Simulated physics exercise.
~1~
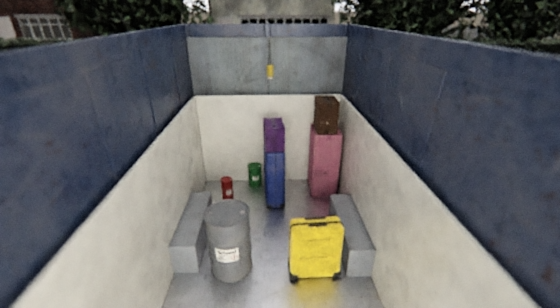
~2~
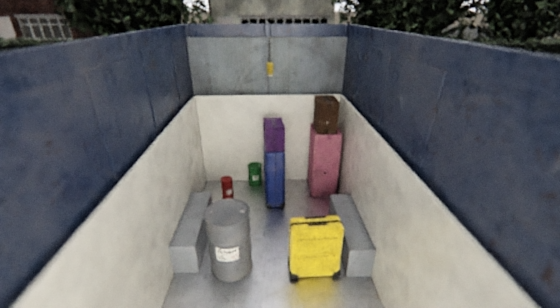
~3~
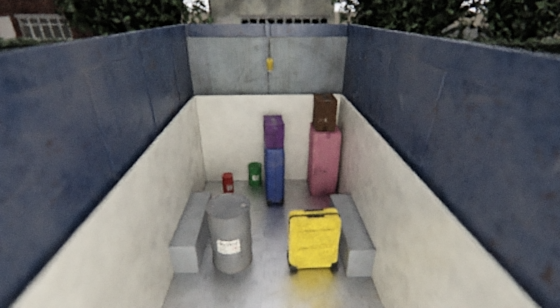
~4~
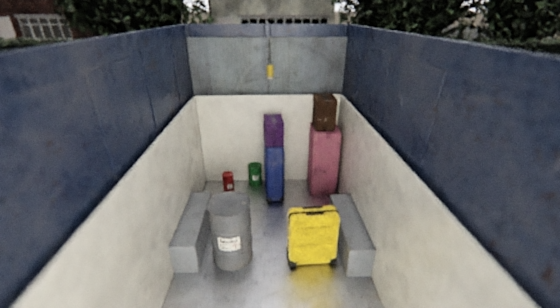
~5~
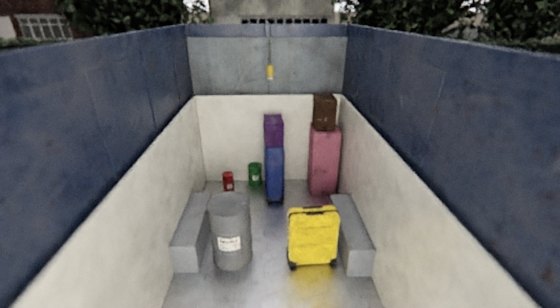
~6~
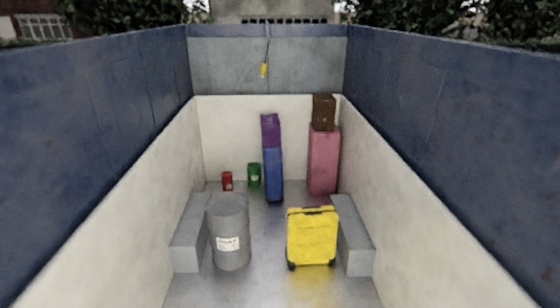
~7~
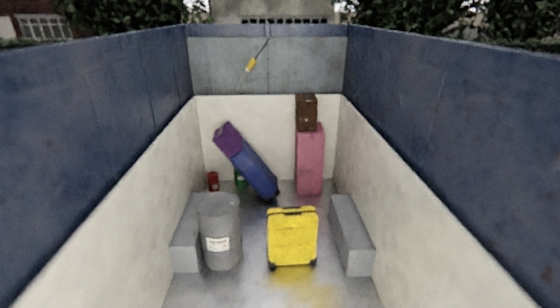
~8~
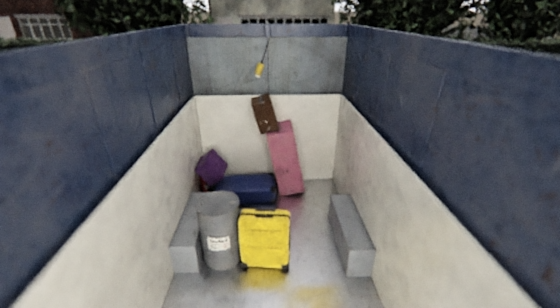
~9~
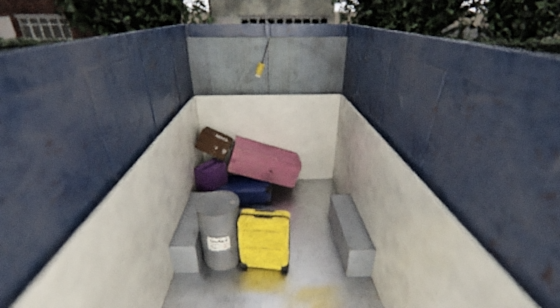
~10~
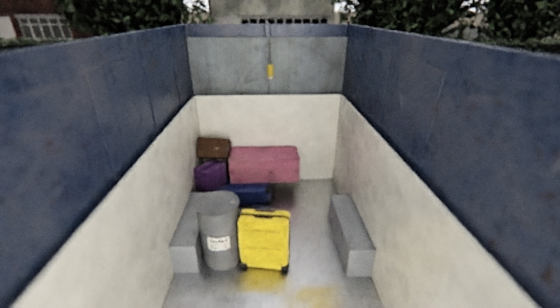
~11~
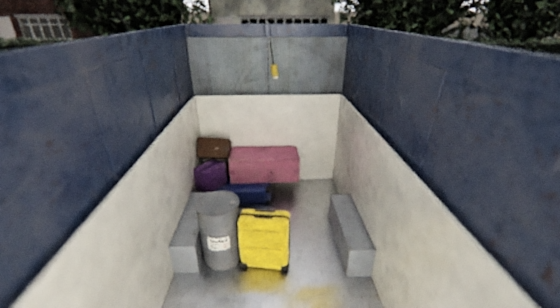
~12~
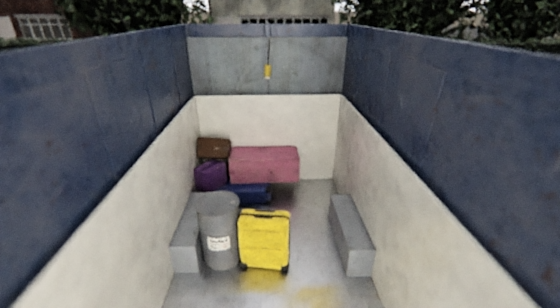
A yellow suitcase slides slightly forward in a walled load bay, where a grey drum, two small canisters, a purple box on a blue case and a brown box on a tall pink box stand. After a calm spell, the hanging lamp swings and the blue case tips left, taking the purple box with it. The yellow suitcase slides left to the drum as the pink box leans and topples, spilling the brown box leftward. The lamp settles to a slight sway, with the fallen load heaped at the back left and the yellow suitcase still upright beside the drum.
